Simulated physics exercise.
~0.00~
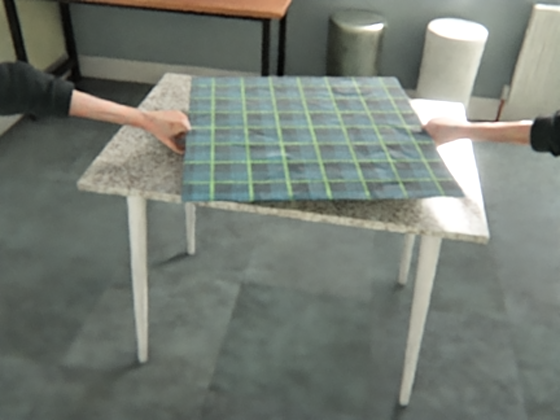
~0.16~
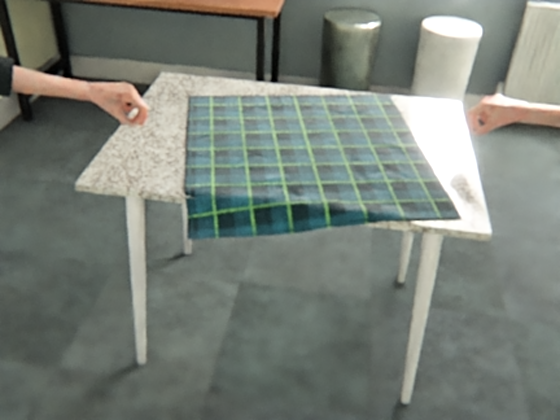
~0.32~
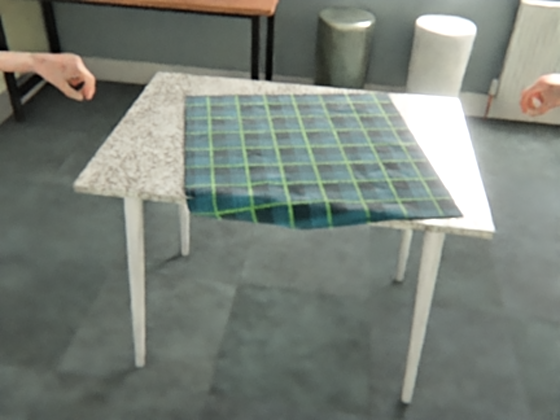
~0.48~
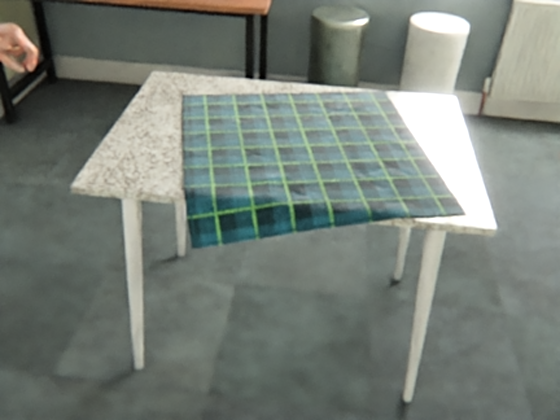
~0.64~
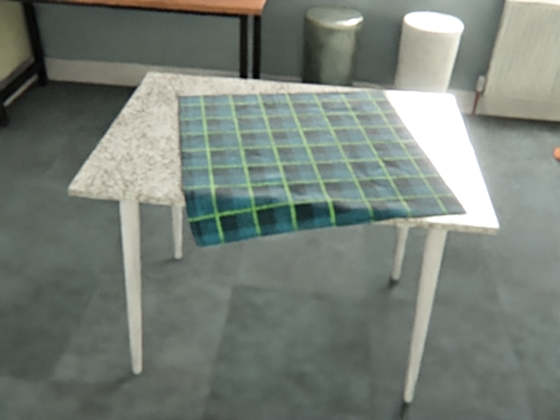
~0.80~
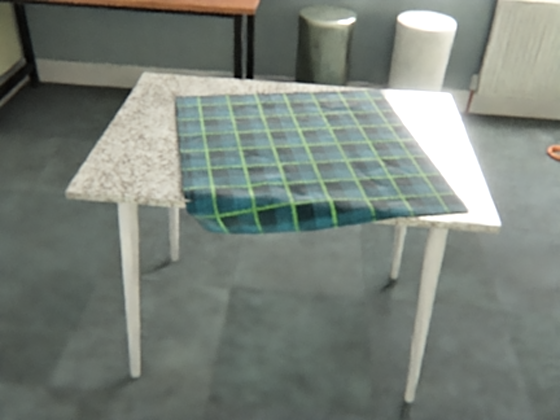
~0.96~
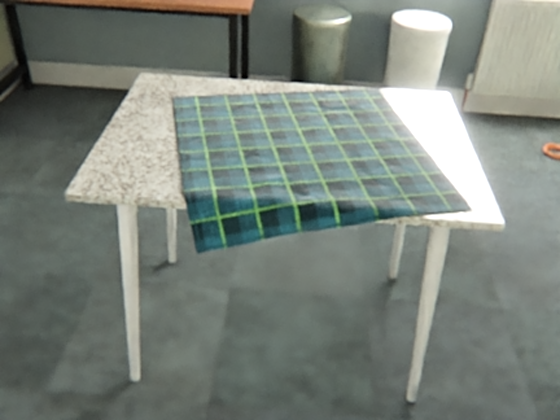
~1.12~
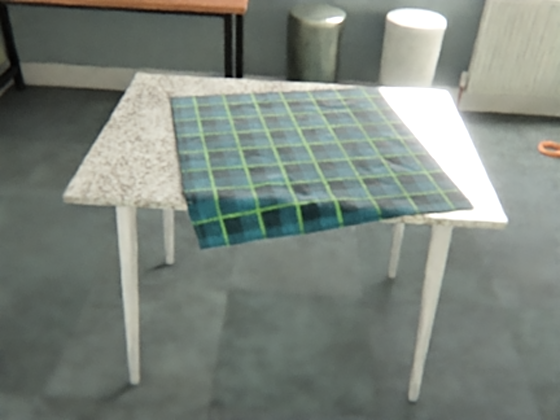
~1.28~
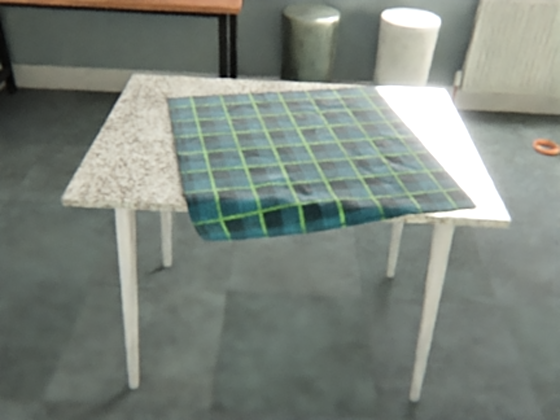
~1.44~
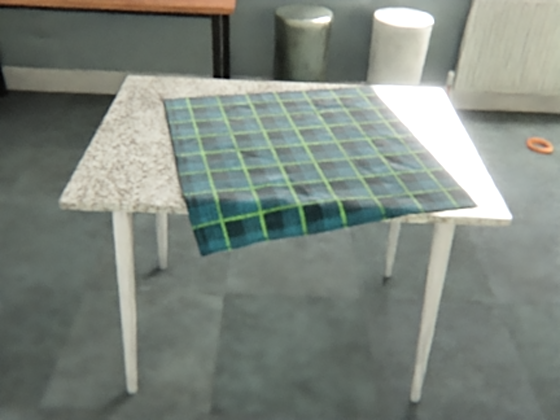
In a room with a dark grey floor, two hands laid a blue and green checked cloth on a speckled, white-legged table, then let go and drew away to either side. Its front edge drooped over the near side, and the cloth stayed on the table.
